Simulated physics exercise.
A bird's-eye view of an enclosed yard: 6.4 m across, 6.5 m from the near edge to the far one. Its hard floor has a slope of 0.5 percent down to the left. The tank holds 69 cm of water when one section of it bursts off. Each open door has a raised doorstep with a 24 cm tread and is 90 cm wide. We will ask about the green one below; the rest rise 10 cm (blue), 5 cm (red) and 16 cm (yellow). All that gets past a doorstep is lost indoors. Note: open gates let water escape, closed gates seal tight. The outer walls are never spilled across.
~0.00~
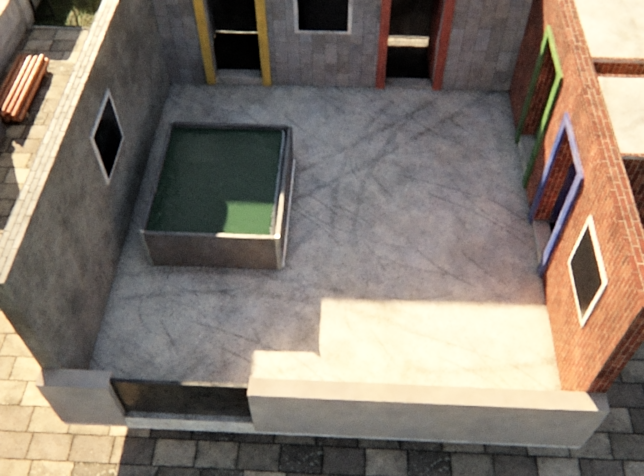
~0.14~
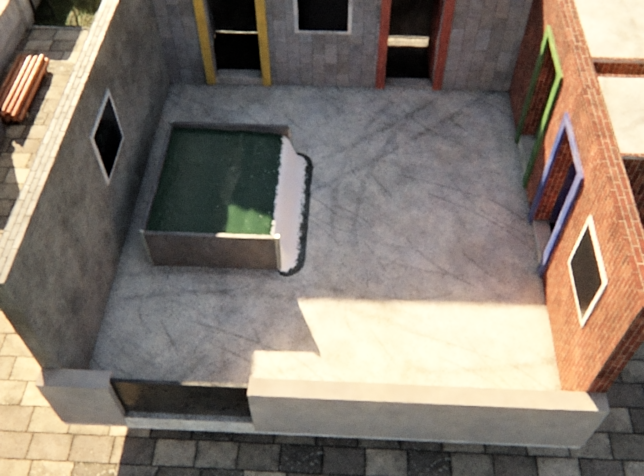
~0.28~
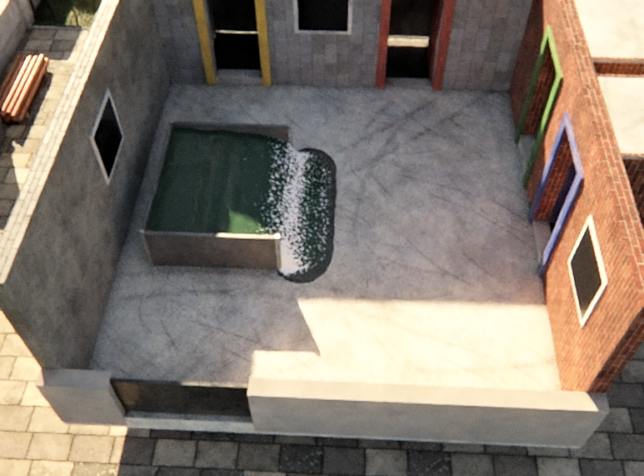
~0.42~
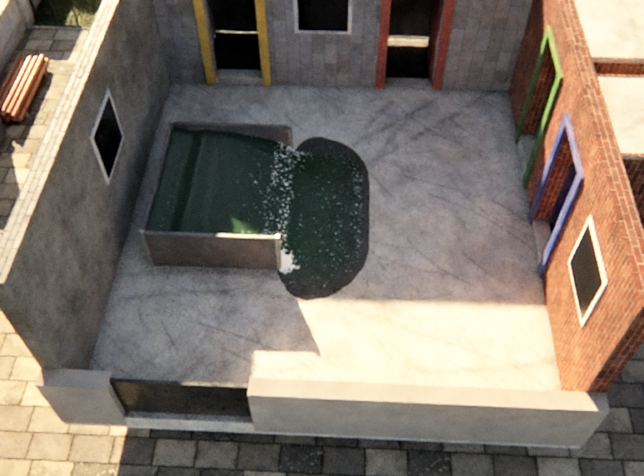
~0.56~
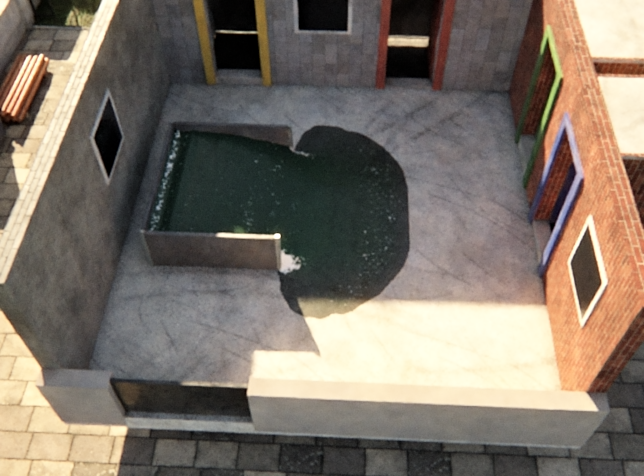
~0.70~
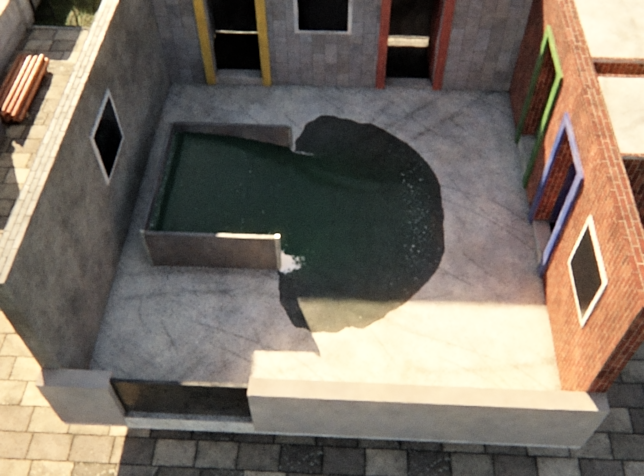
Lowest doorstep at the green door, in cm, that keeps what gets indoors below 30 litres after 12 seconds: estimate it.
My estimate is 20 cm.
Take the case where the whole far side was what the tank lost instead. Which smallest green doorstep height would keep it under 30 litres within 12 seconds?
Then roughly 10.5 cm.
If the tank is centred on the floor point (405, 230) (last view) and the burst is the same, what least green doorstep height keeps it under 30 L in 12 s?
You'd need some 21 cm.
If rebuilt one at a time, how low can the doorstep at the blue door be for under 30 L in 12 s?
About 25 cm at blue.
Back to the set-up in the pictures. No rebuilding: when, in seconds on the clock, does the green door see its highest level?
The level tops out near 2.2 seconds.
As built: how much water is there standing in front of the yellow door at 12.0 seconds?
Depth: Near 10.5 cm.
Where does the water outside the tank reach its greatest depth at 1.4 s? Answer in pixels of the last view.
At about pixel (524, 208).
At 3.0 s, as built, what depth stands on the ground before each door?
In cm - blue: 25, red: 7, green: 23, yellow: 0.
After 1.4 s water covers 50 % of the floor, deepest (32 cm) near (524, 208); 20 cm at the green door, 0 litres in over its 22 cm doorstep.
After 3.0 s water covers 60 % of the floor, deepest (34 cm) near (505, 97); 23 cm at the green door, 17 litres in over its 22 cm doorstep.
After 12.0 s water covers 100 % of the floor, deepest (14 cm) near (227, 84); 3 cm at the green door, 19 litres in over its 22 cm doorstep.
At the green door as built, the water arrived by 1.2 s and peaked near 29 cm at 2.2 s.
With a doorstep of 18.5 cm, 44 litres would have come in within the 12 s; with 25 cm, 7 litres. So under 30 litres takes about 20 cm.
